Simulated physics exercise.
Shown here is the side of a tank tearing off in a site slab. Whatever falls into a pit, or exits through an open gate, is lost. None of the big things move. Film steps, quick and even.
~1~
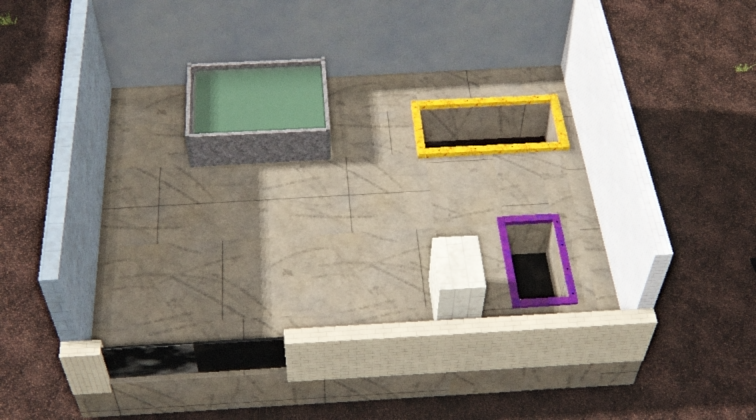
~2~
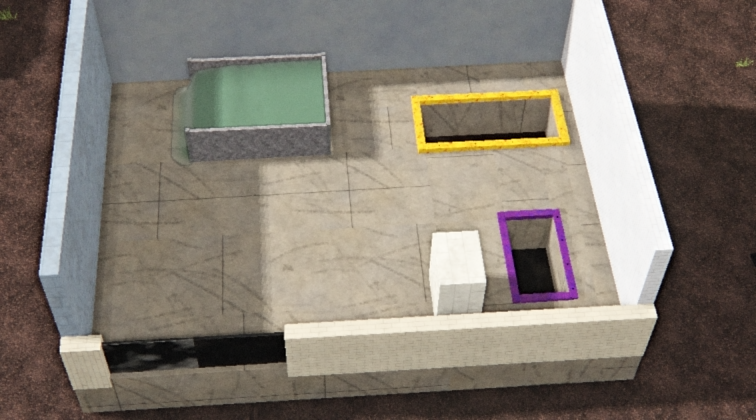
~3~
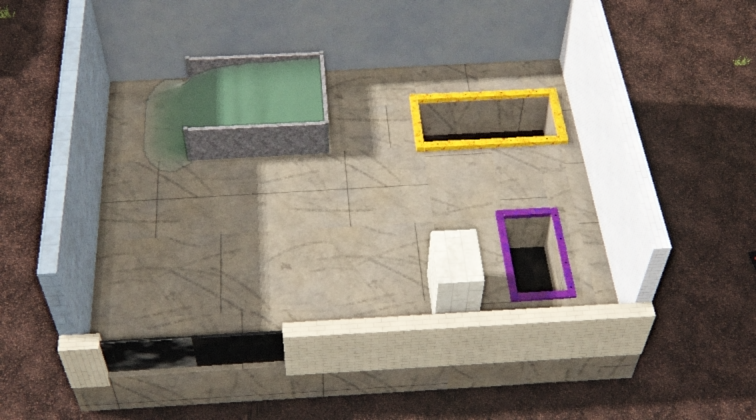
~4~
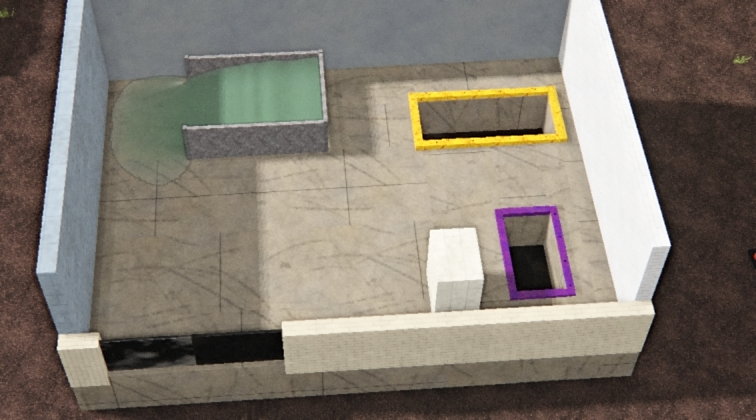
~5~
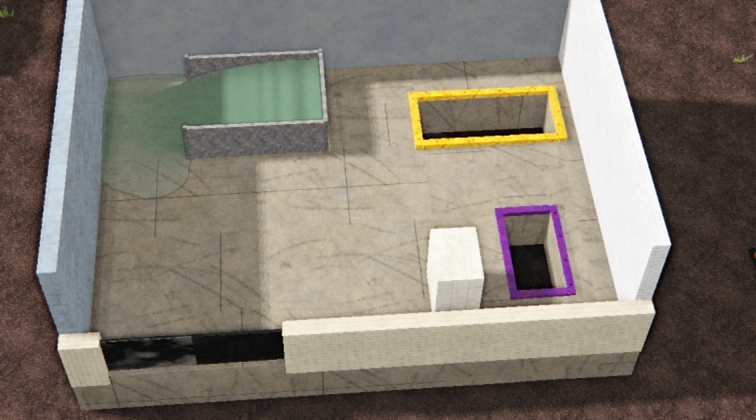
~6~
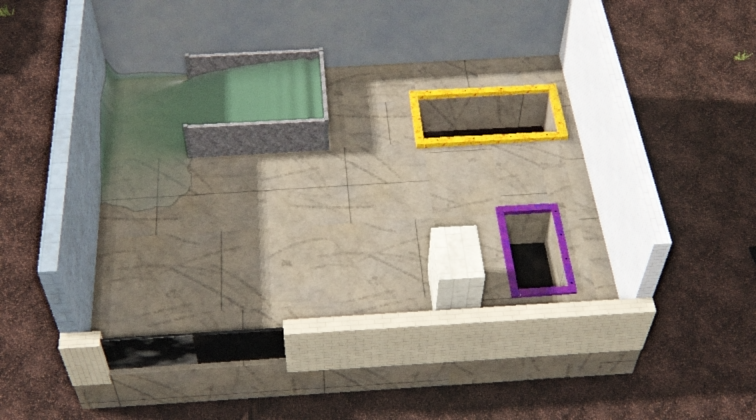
Green water sits level in a grey-walled tank at the back left of a walled slab, then pours out as the tank's left side gives way. It spreads in a rounded sheet across the floor to the left wall, then creeps toward the viewer, while the yellow-rimmed and purple-rimmed pits stay dry.
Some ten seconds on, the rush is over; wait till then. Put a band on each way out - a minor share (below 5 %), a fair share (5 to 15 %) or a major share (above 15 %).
Bands: Gate: A minor share; purple pit: A minor share; yellow pit: A minor share.
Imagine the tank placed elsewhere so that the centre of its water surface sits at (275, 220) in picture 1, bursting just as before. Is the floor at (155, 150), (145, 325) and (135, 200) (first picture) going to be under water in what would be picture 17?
Okay, first one got wet, second one got wet, last one got wet.
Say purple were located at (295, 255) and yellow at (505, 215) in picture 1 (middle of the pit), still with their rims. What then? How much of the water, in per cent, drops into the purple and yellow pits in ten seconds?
The purple pit takes 4 per cent, and the yellow pit takes 0 per cent.
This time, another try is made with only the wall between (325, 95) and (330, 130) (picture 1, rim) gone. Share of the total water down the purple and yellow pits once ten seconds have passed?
Estimates in per cent: Purple 10, yellow 20.
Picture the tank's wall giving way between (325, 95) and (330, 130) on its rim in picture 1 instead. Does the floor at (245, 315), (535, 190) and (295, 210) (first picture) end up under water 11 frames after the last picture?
So the first one is left untouched, the next drenched, and the last left untouched.
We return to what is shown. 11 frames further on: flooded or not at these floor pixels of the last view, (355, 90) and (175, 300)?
In turn, the two spots are high and dry and soaked.
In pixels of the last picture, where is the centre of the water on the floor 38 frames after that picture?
Near (257, 211).
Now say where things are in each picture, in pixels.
The first picture shows the water tank at (257, 100) is whole and still.
In the second picture, the front is at a hidden place, out from the gap at (194, 116).
In the third picture, water pours out at (192, 116) and has run to (168, 85).
In the fourth picture, water pours out at (191, 115) and has run to (138, 80).
In the fifth picture, the front is at (103, 176), out from the gap at (191, 115).
In the sixth picture, water pours out at (192, 114) and has run to (102, 199).
A moment on, water covers 10 % of the floor; the gate 0 %, the purple pit 0 %, the yellow pit 0 %.
Next, water covers 25 % of the floor; the gate 0 %, the purple pit 0 %, the yellow pit 0 %.
Then, water covers 40 % of the floor; the gate 0 %, the purple pit 0 %, the yellow pit 0 %.
Later, water covers 65 % of the floor; the gate 0 %, the purple pit 0 %, the yellow pit 0 %.
In the end, water covers 95 % of the floor; the gate 0 %, the purple pit 0 %, the yellow pit 0 %.
